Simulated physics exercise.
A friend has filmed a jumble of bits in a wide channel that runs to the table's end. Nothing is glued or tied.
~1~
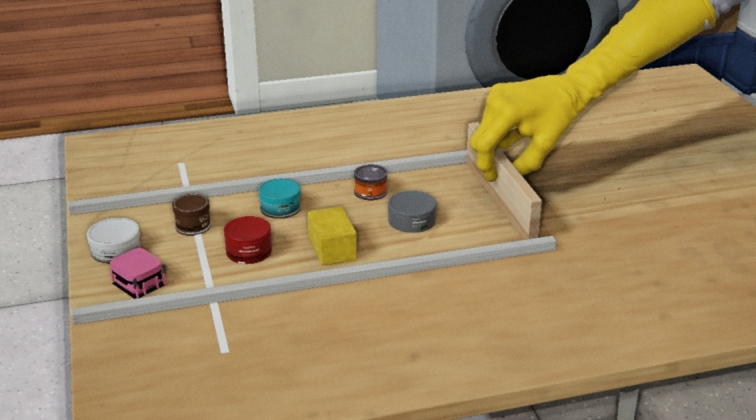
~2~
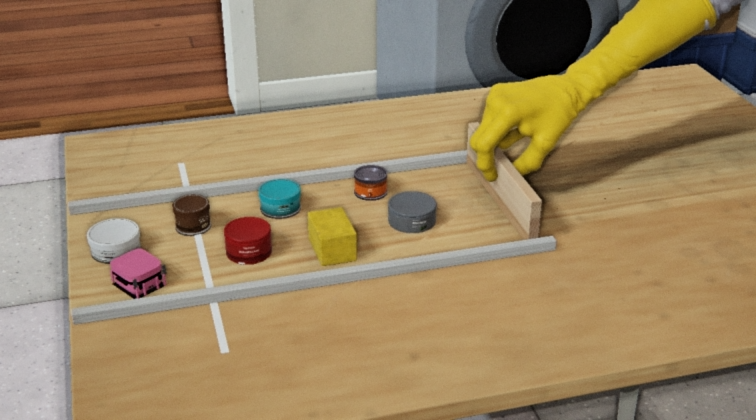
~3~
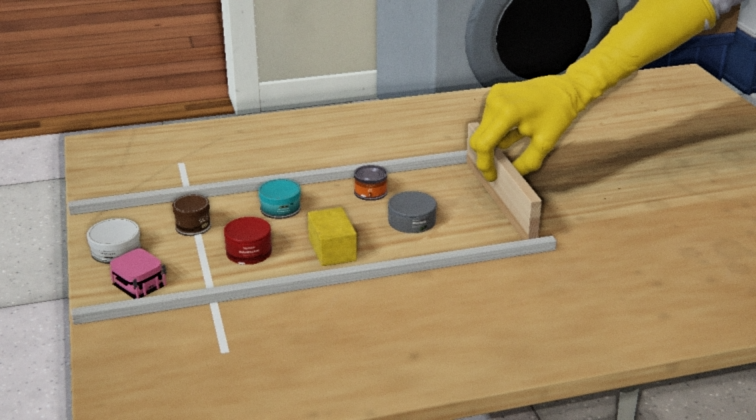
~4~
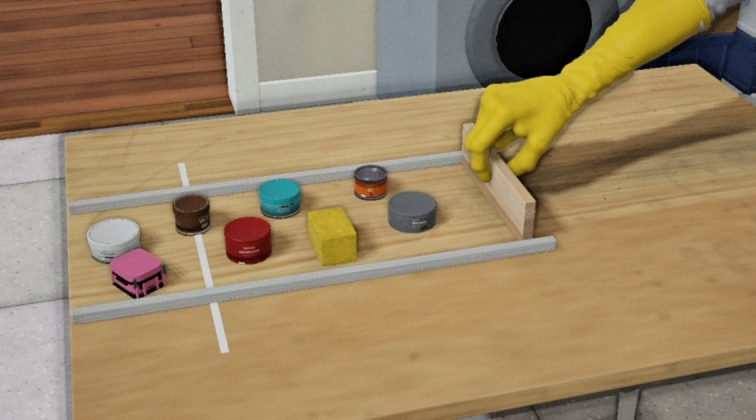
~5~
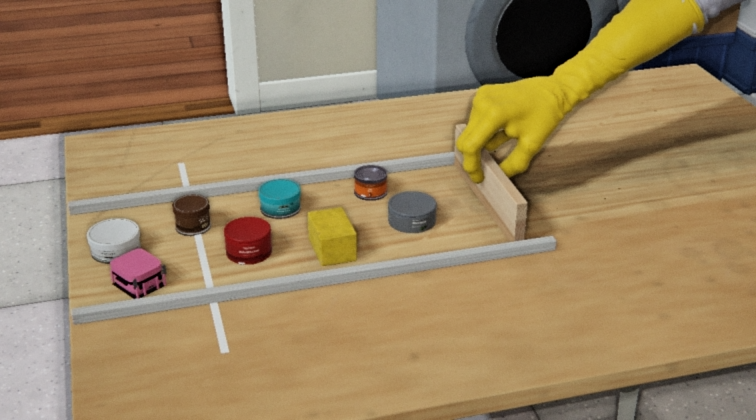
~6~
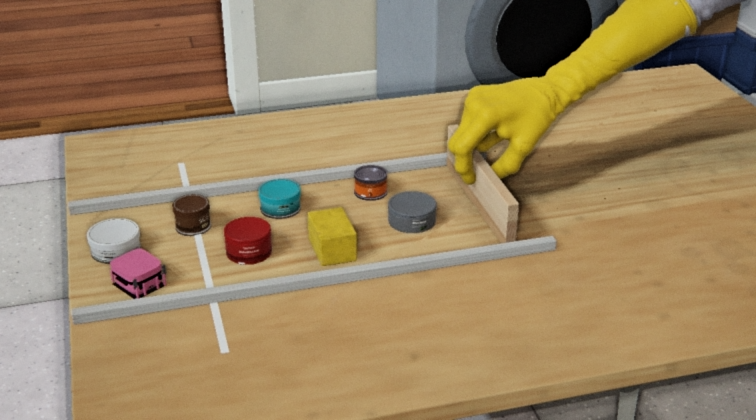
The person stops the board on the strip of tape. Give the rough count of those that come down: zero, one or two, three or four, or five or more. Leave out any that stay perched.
Here the number that fall off is zero.
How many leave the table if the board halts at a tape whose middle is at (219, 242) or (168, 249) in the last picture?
It would be 0 and 1.
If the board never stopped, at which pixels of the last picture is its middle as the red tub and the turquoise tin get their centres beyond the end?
Near (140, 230) and (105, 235).
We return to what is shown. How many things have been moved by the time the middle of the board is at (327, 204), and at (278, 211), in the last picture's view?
By then 4, and 6.
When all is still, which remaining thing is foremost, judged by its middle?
It is the white tin.
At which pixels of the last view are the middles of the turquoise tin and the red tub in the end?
The turquoise tin at (152, 218), the red tub at (132, 260).
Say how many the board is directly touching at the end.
That makes 3.
Early on, none off yet; white tin at rest near (115, 241); pink case at rest near (138, 274); brown tin at rest near (192, 215).
Finally, the number that fall off is zero.
